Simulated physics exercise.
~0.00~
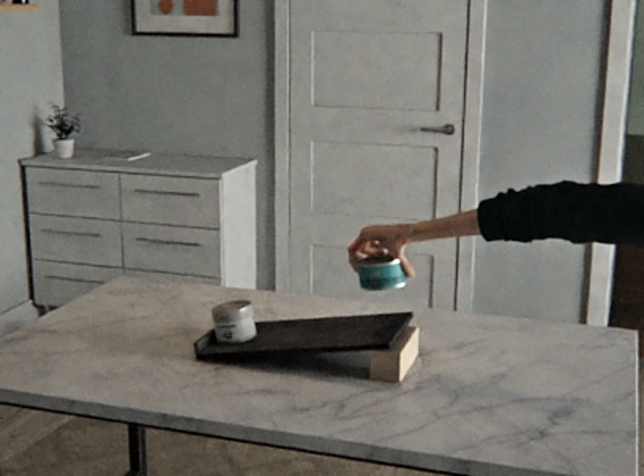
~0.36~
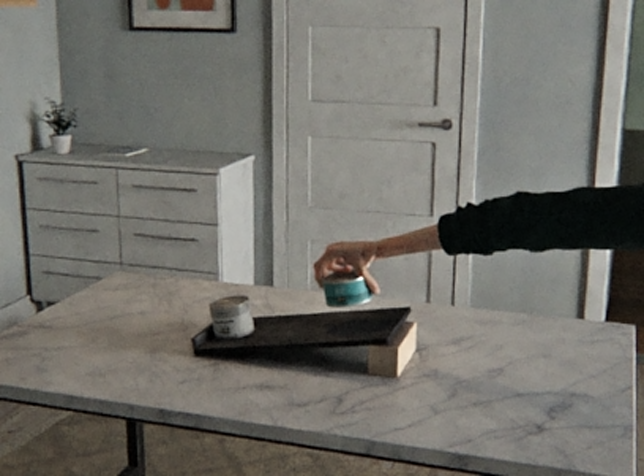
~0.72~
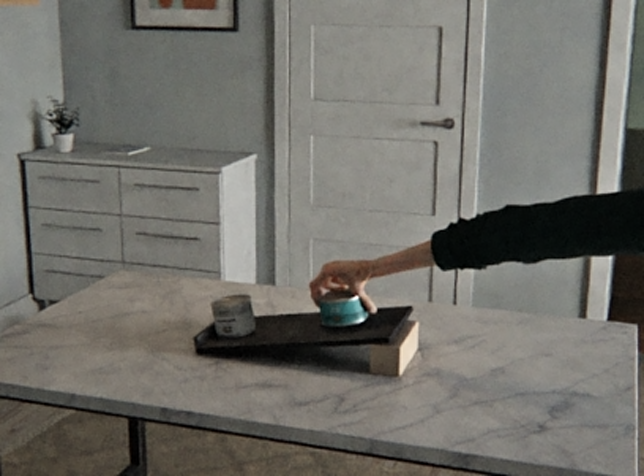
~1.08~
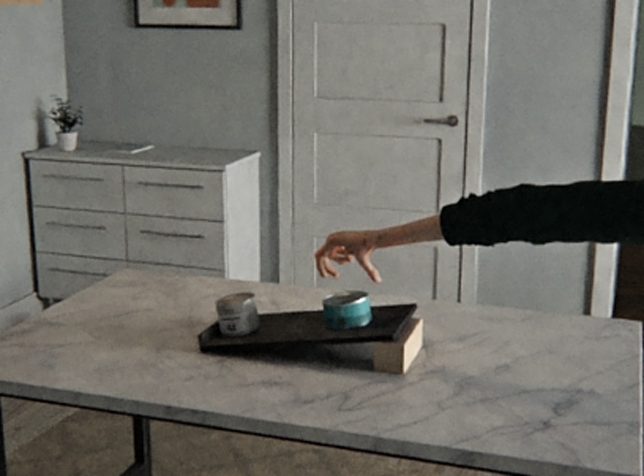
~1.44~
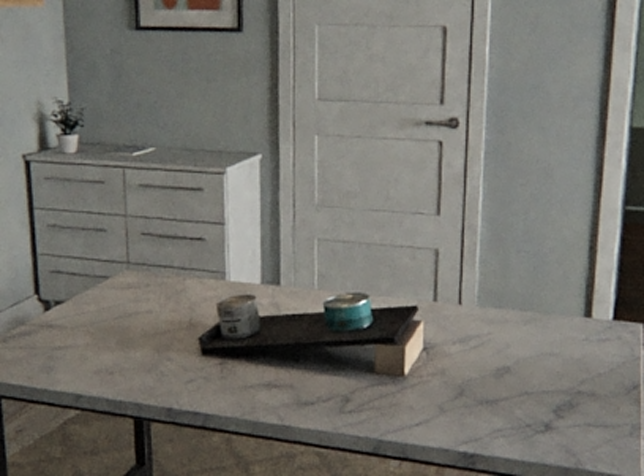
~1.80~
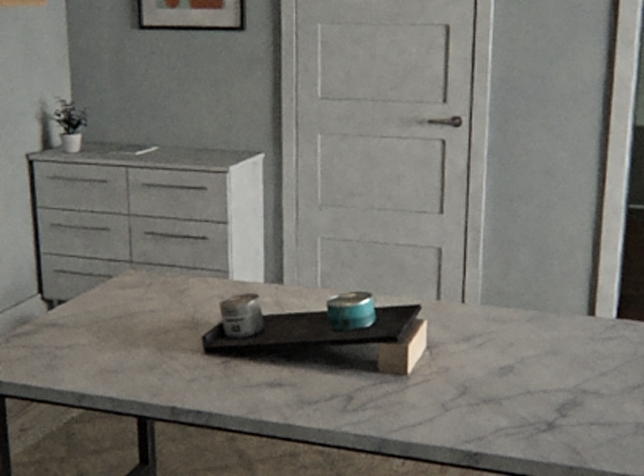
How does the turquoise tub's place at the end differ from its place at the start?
At the start the turquoise tub is held by a hand in the air above the right end of the sloping board. At the end it rests on the board, lower and a little farther left.
